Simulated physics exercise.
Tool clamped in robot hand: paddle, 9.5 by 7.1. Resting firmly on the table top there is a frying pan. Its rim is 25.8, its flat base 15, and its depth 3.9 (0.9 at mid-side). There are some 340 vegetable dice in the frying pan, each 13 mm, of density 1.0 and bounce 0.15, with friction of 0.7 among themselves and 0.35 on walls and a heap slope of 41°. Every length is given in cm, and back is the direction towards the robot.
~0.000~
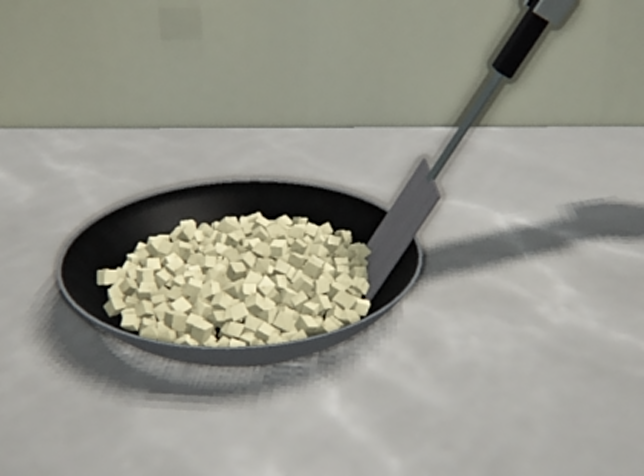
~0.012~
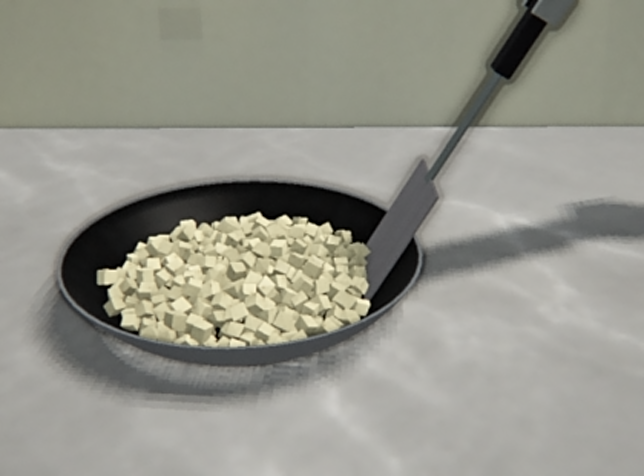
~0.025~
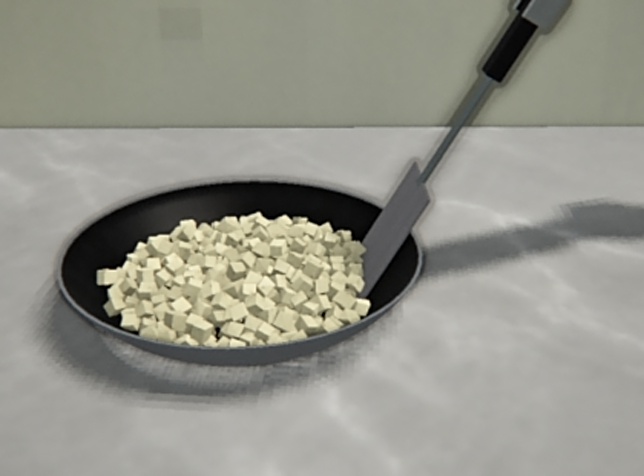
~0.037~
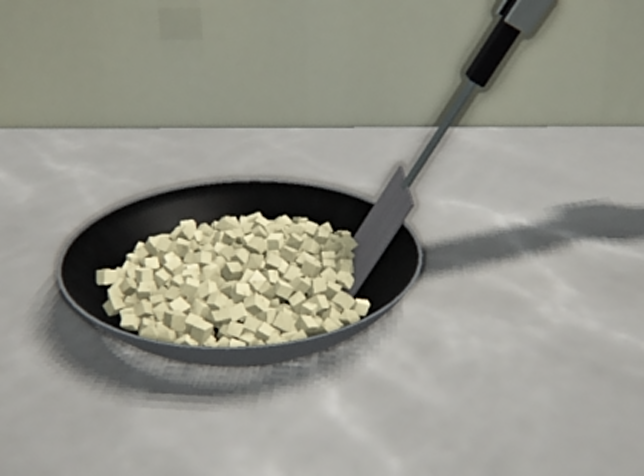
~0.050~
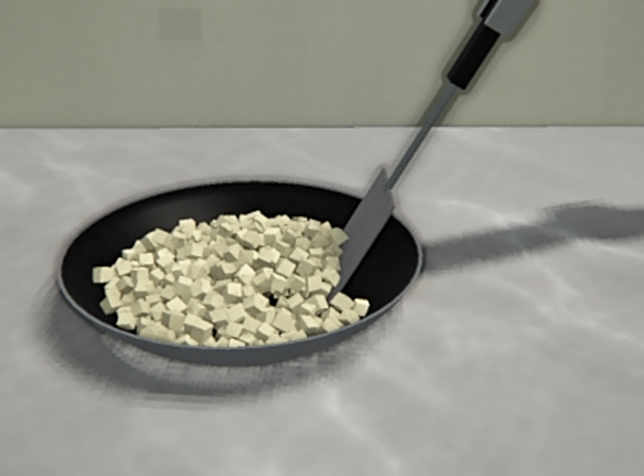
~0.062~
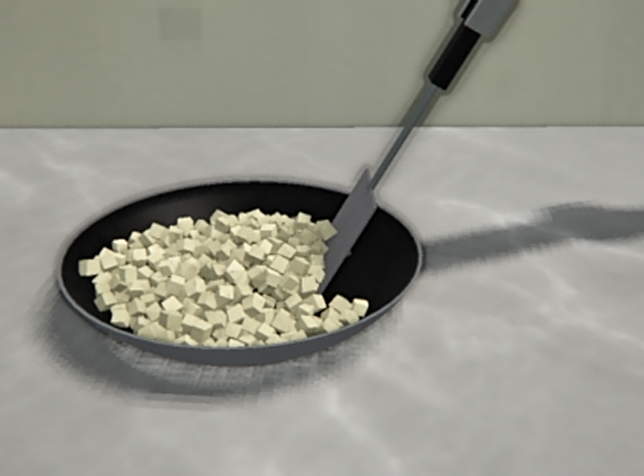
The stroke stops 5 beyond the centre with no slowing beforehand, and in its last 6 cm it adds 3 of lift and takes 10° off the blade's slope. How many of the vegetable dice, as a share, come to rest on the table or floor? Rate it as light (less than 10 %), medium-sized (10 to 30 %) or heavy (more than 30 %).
Rated medium-sized.
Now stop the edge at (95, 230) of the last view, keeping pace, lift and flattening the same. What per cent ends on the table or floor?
45 %.
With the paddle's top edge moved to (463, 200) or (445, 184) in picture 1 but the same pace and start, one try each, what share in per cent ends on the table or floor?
Close to 15 and 15 percent respectively.
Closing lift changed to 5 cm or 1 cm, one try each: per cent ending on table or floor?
Result: Approx. 15 % and 20 %, one try each.
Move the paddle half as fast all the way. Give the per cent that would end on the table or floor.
Around 5 per cent would finish on the table or floor.
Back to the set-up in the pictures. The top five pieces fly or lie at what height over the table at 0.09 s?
Roughly 6 centimetres.
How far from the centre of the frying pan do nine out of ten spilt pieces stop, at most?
That works out to near 25 cm.
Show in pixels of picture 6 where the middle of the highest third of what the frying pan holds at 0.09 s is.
Roughly at pixel (200, 257).
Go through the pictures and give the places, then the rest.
In the first picture, paddle top edge at (432, 176), sloping 61°; upper third of the load around (251, 273), from x 105 to 360, top at y 220; 335 in the frying pan.
In the second picture, paddle top edge at (430, 177), sloping 61°; upper third of the load around (251, 273), from x 105 to 360, top at y 220.
In the third picture, paddle top edge at (422, 180), sloping 61°; upper third of the load around (253, 270), from x 105 to 360, top at y 220.
In the fourth picture, paddle top edge at (407, 184), sloping 61°; upper third of the load around (250, 267), from x 105 to 360, top at y 220.
In the fifth picture, paddle top edge at (389, 186), sloping 61°; upper third of the load around (244, 263), from x 105 to 360, top at y 220.
In the sixth picture, paddle top edge at (371, 187), sloping 61°; upper third of the load around (229, 256), from x 90 to 360, top at y 220; 335 in the frying pan.
By 0.09 s, sloping 61°, highest piece 6 above the table; 335 in the frying pan.
By 0.12 s, sloping 57°, highest piece 7 above the table; 332 in the frying pan, 3 on the blade or in flight.
By 0.34 s, sloping 51°, highest piece 6 above the table; 281 in the frying pan, 52 on the table or floor, 2 on the blade or in flight.
By 1.39 s, sloping 51°, highest piece 5 above the table; 280 in the frying pan, 55 on the table or floor.
Final count, 280 in the frying pan, 55 on the table or floor. That is 16 % on the table or floor.
